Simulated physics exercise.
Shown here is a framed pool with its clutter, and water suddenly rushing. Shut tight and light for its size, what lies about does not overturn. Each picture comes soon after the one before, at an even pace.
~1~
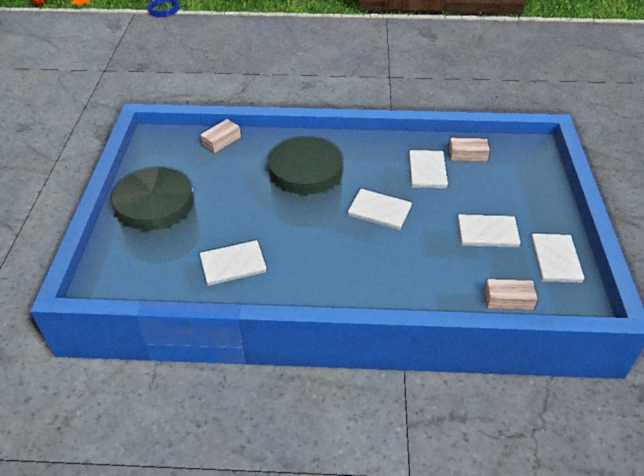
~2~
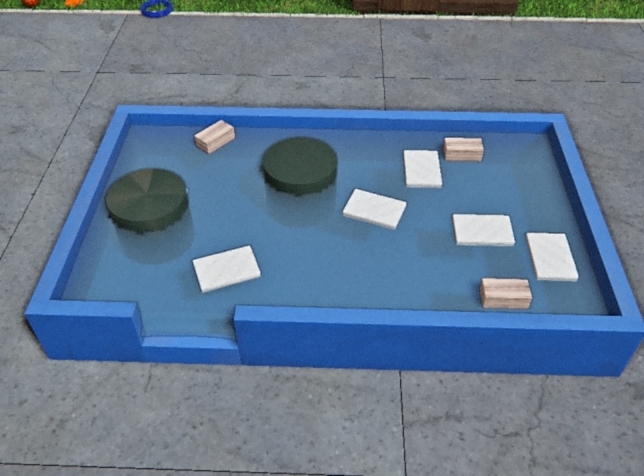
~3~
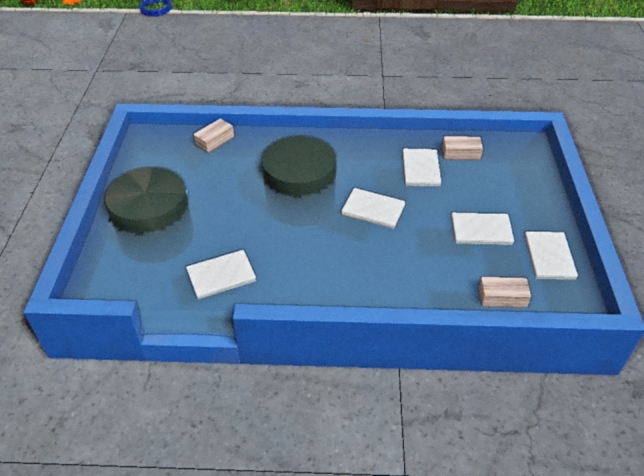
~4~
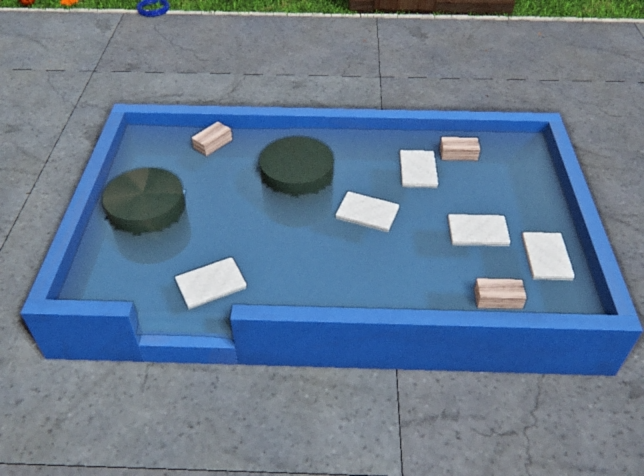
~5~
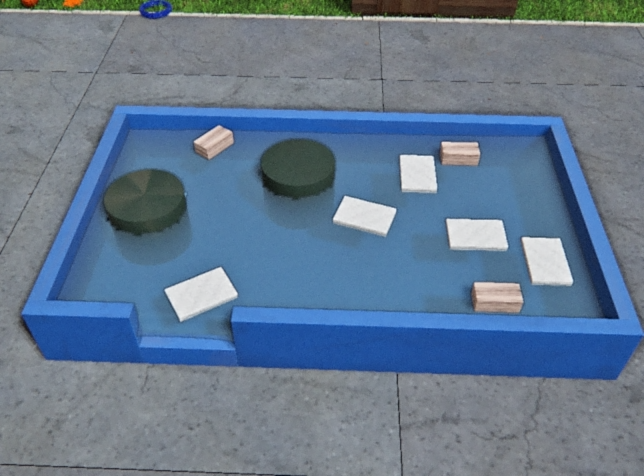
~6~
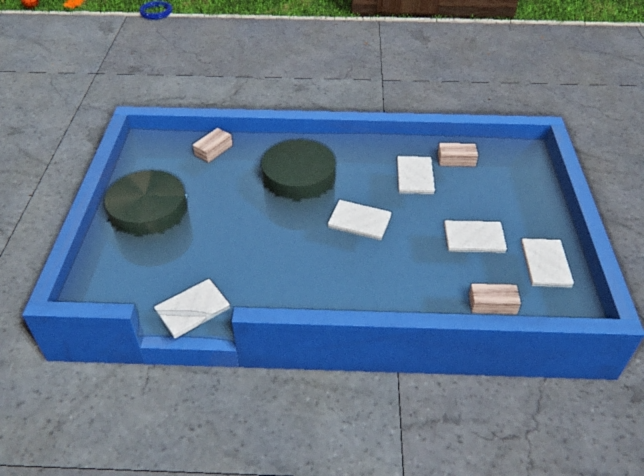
Blue-framed pool on grey paving, a gap opening in the front wall and white slabs drifting gradually, the nearest reaching the gap.
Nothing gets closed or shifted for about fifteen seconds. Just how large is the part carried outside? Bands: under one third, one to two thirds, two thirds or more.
Under one third.
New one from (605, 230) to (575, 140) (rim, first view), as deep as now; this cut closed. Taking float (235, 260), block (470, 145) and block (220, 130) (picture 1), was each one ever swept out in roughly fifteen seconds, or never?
One by one as named: Doesn't escape, gets away and doesn't escape.
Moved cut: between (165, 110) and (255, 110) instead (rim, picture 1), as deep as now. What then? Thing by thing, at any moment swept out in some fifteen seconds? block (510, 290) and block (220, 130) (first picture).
Result, in listed order: Not lost / exits.
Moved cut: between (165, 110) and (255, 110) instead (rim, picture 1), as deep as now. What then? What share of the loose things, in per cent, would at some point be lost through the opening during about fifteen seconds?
It works out to some 20 in a hundred.
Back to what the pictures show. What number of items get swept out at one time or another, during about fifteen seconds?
That comes out at 1.
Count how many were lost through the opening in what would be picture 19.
1.
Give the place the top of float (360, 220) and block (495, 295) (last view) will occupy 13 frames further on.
The first should be around (305, 238) and the second around (467, 300).
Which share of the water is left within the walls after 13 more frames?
Some 82 per cent.
A moment on, 1 of 8 are out; 7 afloat.
Next, 1 of 8 are out; 7 afloat.
Later, 1 of 8 are out; 7 afloat.
In the end, 1 of 8 are out; 7 afloat.
